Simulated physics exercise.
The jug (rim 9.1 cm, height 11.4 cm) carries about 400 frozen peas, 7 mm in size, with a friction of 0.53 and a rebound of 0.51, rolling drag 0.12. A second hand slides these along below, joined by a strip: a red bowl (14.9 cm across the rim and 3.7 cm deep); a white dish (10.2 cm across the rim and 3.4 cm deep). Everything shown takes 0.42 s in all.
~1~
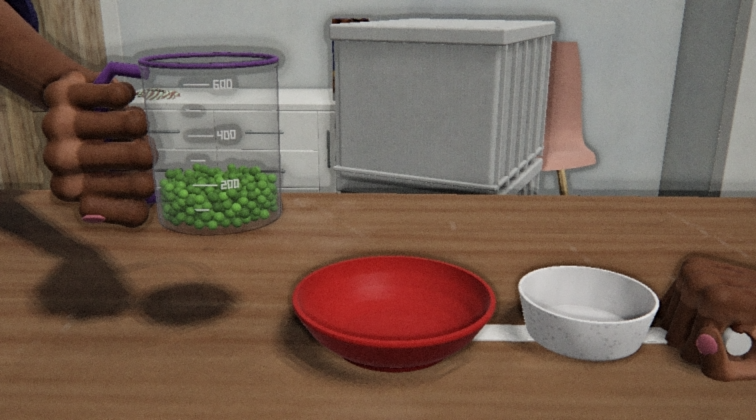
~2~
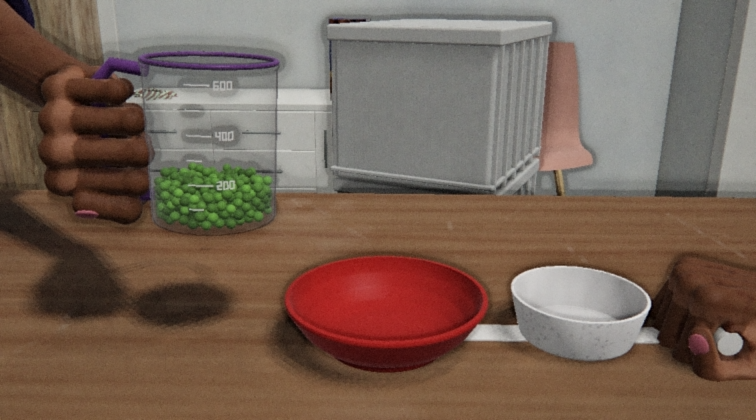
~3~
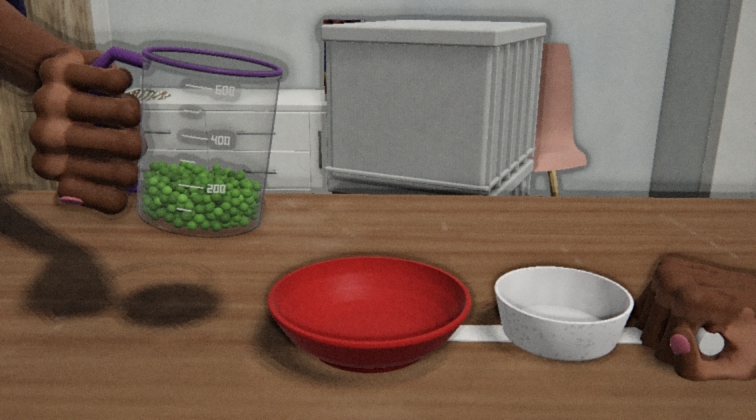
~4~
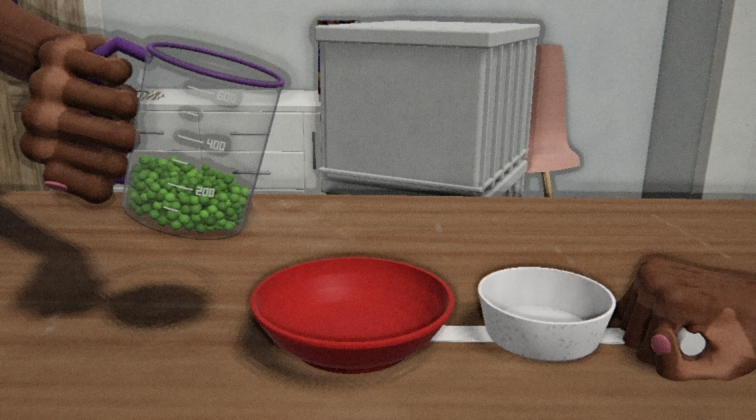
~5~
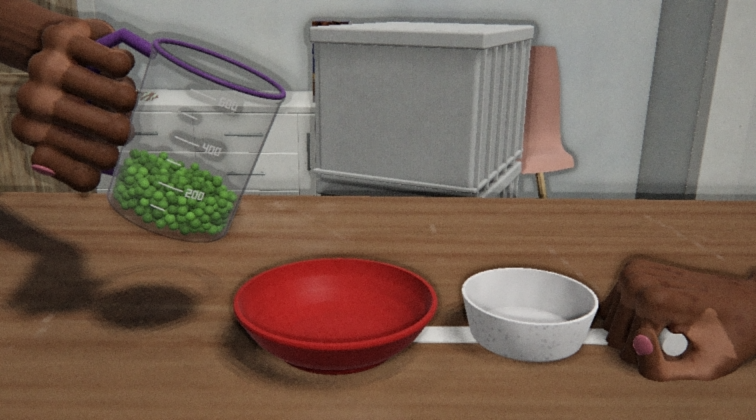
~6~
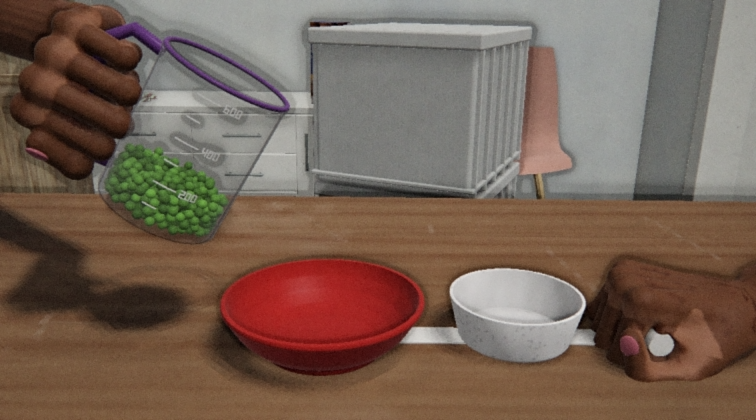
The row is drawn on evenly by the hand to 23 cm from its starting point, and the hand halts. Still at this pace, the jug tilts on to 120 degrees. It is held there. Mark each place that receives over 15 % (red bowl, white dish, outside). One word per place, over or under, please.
Red bowl: Under. White dish: Over. Outside: Over.
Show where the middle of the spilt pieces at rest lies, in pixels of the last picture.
The middle of the spilt pieces sits near (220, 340) in the last picture.
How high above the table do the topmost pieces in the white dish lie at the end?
I'd put it at some 2.5 centimetres.
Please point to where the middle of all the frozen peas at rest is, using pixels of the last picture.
Roughly (260, 328).
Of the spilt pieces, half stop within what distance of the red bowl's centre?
12 cm.
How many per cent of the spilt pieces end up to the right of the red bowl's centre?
Around 100 percent of the spill.
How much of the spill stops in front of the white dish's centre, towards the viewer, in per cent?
60 %.
Then, 0.71 s after the last picture, tilt 90 degrees; jug 100 %; middle of all pieces on or above the table near (149, 166).
Then, 1.29 s after the last picture, tilt 120 degrees; jug 25 %, outside 30 %, red bowl 5 %, white dish 25 %, in the air 10 %; middle of all pieces on or above the table near (265, 283).
Then, 1.83 s after the last picture, tilt 120 degrees; outside 40 %, red bowl 5 %, white dish 55 %; middle of all pieces on or above the table near (256, 327).
Then, 2.35 s after the last picture, tilt 120 degrees; outside 40 %, red bowl 5 %, white dish 55 %; middle of all pieces on or above the table near (244, 326).
In the end, jug 0 %, outside 40 %, red bowl 5 %, white dish 55 %.
